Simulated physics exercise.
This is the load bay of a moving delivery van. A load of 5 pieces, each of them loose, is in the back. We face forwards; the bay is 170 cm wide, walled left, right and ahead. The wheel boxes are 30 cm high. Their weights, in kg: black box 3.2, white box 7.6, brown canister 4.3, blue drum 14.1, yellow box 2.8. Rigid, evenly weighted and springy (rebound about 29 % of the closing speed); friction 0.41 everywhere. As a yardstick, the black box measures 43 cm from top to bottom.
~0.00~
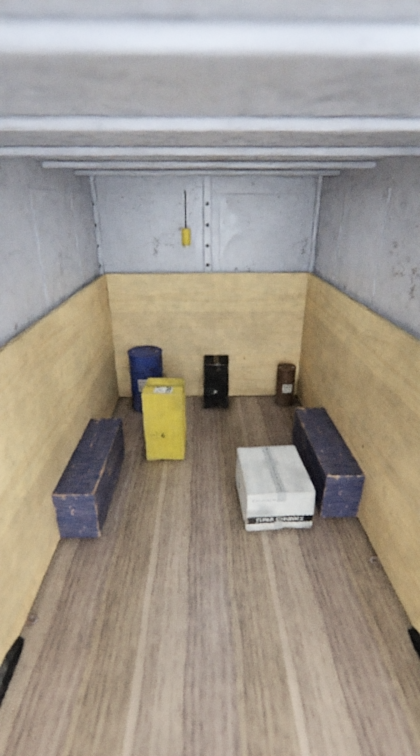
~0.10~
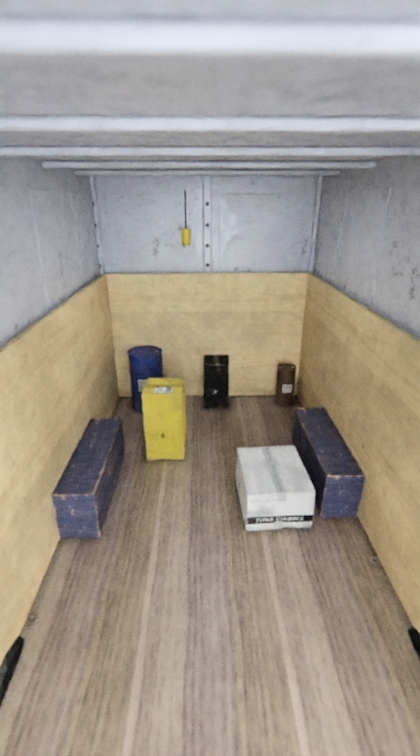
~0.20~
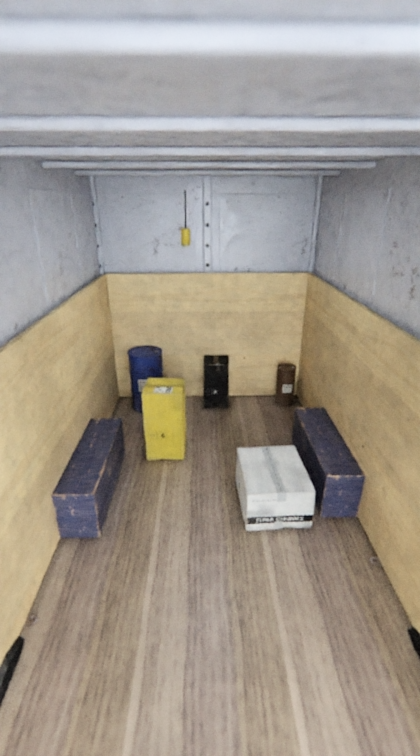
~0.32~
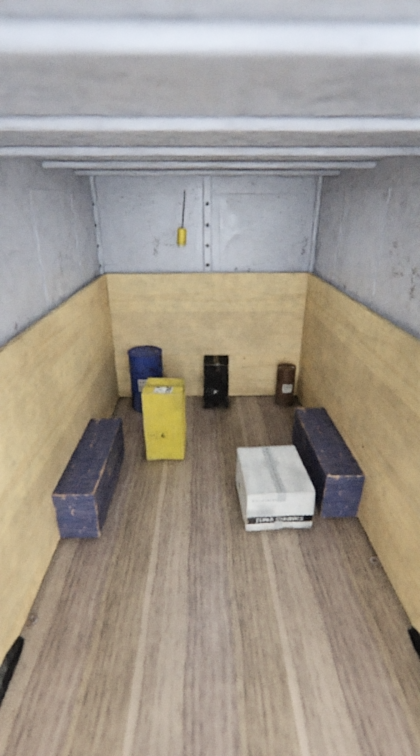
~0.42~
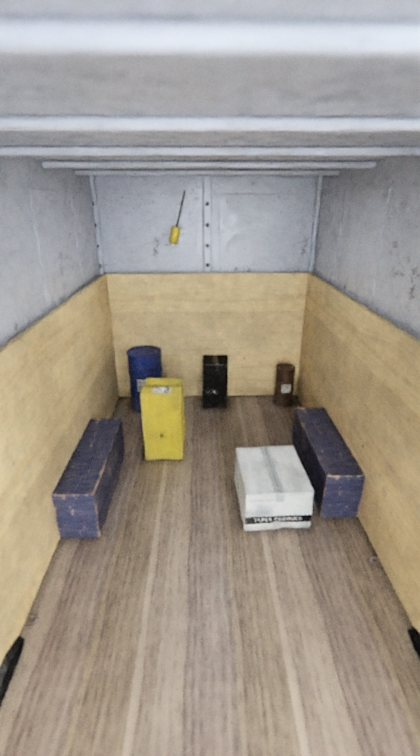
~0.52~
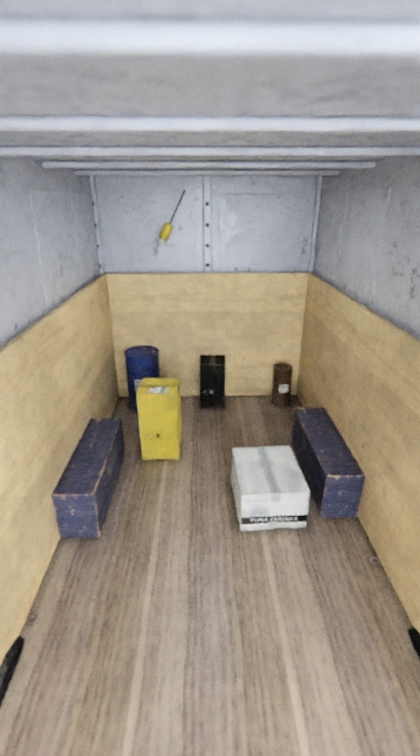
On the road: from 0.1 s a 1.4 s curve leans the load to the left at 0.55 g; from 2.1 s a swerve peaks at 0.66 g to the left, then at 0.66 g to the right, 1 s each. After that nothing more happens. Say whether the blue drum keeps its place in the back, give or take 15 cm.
The blue drum stays put.
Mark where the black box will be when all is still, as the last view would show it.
Around (181, 382).
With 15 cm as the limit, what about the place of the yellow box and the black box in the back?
The yellow box stays put; the black box leaves its spot.
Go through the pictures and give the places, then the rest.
The first picture shows steady run; blue drum (147, 379); black box (216, 382).
The second picture shows steady run; brown canister (285, 385); yellow box (166, 419).
The third picture shows load feels 0.22 g left; black box (216, 382); white box (272, 485).
The fourth picture shows load feels 0.48 g left; brown canister (285, 385); yellow box (166, 419).
The fifth picture shows load feels 0.55 g left; black box (215, 382); white box (270, 485).
The sixth picture shows load feels 0.55 g left; blue drum (144, 379) moved 3 cm; brown canister (282, 385) moved 3 cm.
After 0.82 s, load feels 0.55 g left; blue drum moved 15 cm near (130, 379); black box moved 20 cm; brown canister moved 18 cm.
After 1.22 s, load feels 0.55 g left; blue drum moved 16 cm near (129, 379); brown canister 9° off upright; white box moved 58 cm.
After 3.72 s, load feels 0.50 g right; blue drum moved 10 cm near (136, 379); brown canister on its side; black box moved 45 cm.
In the end (4.8 s), toppled in the back, brown canister; not toppled but over 15 cm from the start, black box and white box; the other 2 under 15 cm from the start. In the last view, blue drum near (151, 379).
